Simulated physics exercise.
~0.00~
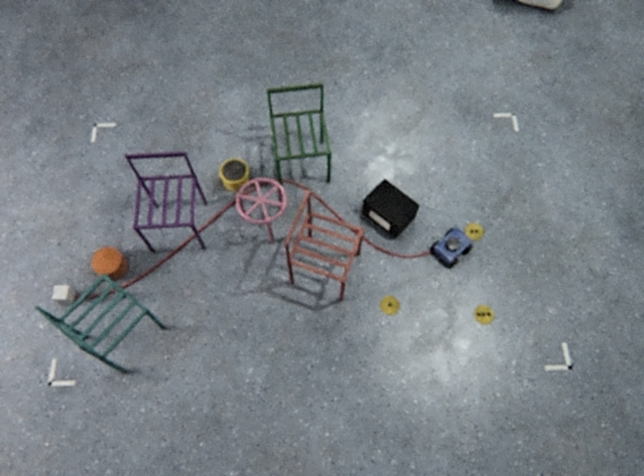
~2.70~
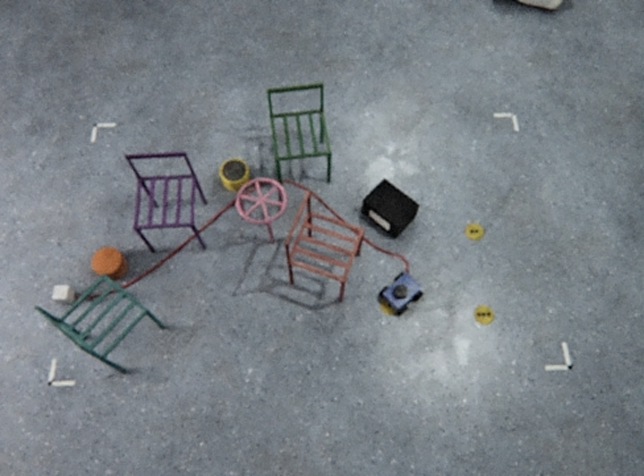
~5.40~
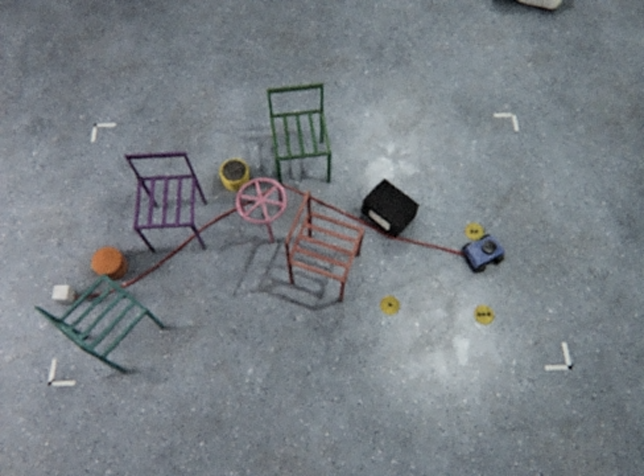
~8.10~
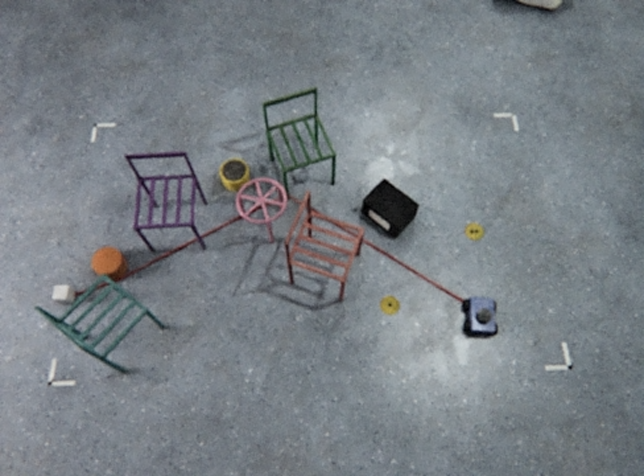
A small blue cart tows a red lead across a speckled grey shop floor, seen from above. The lead runs from the left past a teal chair, an orange tub, a purple chair, a yellow pot, a pink stool, and green and red chairs, with a black carton nearer the cart. The cart first moves down and left to a yellow mark, then right and up to another, leaving everything else in place. Finally it drives down to the lowest mark, the lead pulls nearly straight, and the green chair ends slightly turned while the carton hardly stirs.
